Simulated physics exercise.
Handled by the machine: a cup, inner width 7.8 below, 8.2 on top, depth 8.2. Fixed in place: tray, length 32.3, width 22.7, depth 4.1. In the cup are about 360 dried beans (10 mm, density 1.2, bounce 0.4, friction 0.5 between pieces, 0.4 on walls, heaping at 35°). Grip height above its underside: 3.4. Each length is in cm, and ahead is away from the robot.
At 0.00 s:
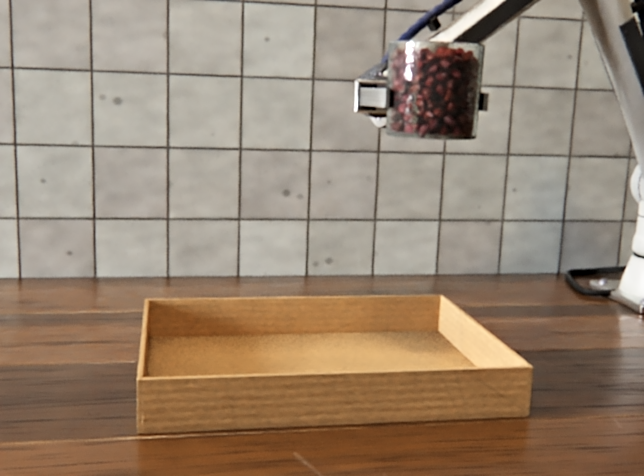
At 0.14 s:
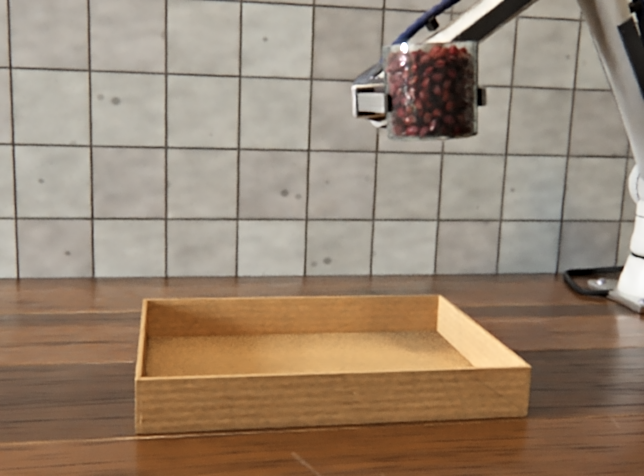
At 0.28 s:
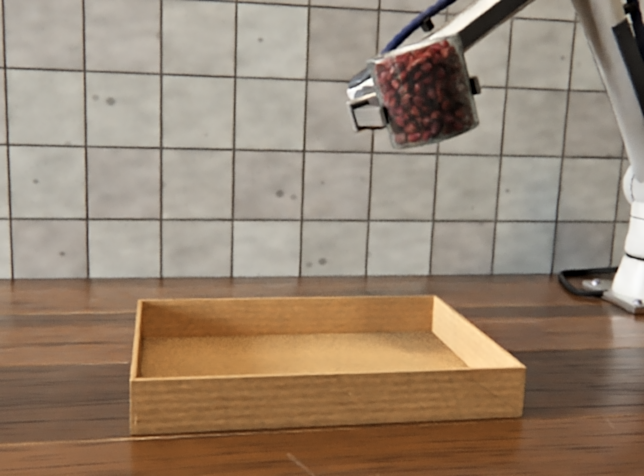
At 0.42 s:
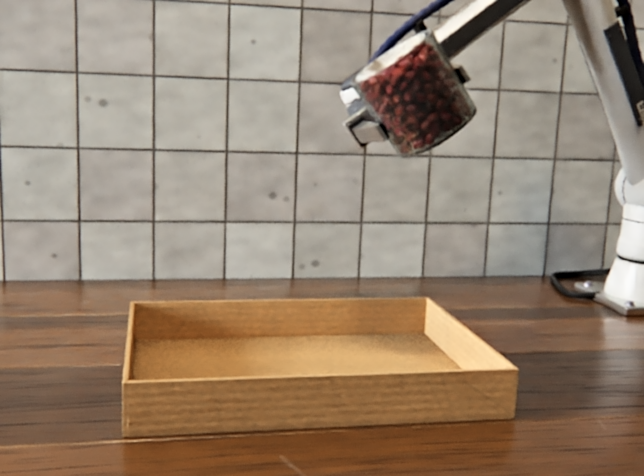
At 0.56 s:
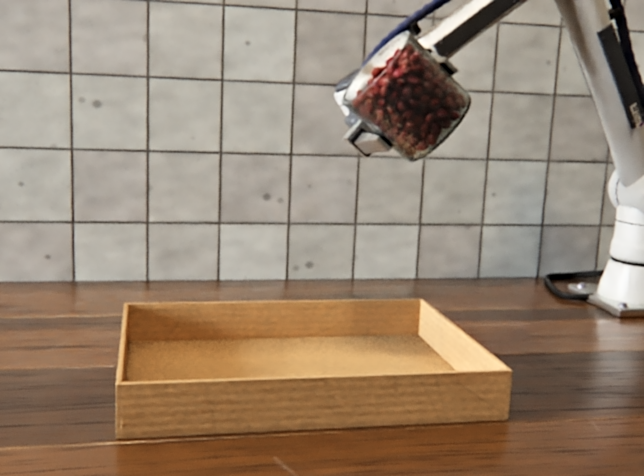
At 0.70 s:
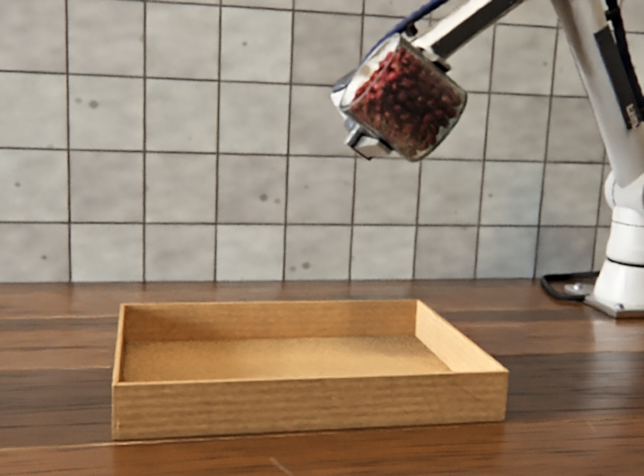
Clear cup of dark red beans tilting steeply to the left in a robot arm's gripper above an empty wooden tray.
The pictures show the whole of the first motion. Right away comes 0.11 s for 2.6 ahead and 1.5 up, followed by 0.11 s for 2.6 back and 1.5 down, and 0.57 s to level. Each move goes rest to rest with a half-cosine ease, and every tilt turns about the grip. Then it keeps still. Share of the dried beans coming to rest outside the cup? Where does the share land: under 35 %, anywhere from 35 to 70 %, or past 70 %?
It lands under 35 %.
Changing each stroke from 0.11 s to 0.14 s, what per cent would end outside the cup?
I'd expect some 10 per cent.
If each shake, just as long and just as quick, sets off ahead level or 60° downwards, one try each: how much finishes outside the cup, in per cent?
Near 15 and 0 percent respectively.
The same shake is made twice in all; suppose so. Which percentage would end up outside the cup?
Estimate: Around 25 %.
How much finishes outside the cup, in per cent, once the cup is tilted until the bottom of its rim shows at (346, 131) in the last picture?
The share is about 35 percent.
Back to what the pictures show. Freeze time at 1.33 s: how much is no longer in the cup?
About 15 per cent by then.
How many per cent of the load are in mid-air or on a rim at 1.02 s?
Around 13 percent of the load.
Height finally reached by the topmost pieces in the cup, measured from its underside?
Height at rest: Approx. 8.5 cm.
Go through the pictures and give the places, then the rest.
The first picture shows cup middle at (434, 92), level; upper third of the load around (433, 68), from x 395 to 475, top at y 55; 365 in the cup.
The second picture shows cup middle at (431, 92), tilted 5° forward; upper third of the load around (431, 68), from x 390 to 470, top at y 55.
The third picture shows cup middle at (425, 93), tilted 19° forward; upper third of the load around (424, 70), from x 380 to 470, top at y 50.
The fourth picture shows cup middle at (415, 97), tilted 37° forward; upper third of the load around (418, 76), from x 365 to 465, top at y 45.
The fifth picture shows cup middle at (408, 99), tilted 51° forward; upper third of the load around (410, 79), from x 360 to 460, top at y 50.
The sixth picture shows cup middle at (405, 101), tilted 56° forward; upper third of the load around (406, 81), from x 355 to 455, top at y 50; 365 in the cup.
By 1.02 s, tilted 52° forward, highest piece 29 above the table; 313 in the cup, 3 in the tray, 49 in flight or on a rim.
By 1.33 s, tilted 10° forward, highest piece 31 above the table; 312 in the cup, 53 in the tray.
By 1.69 s, level, highest piece 32 above the table; 312 in the cup, 53 in the tray.
By 2.74 s, level, highest piece 32 above the table; 312 in the cup, 53 in the tray.
Final count, 312 in the cup, 53 in the tray. That is 15 % outside the cup.
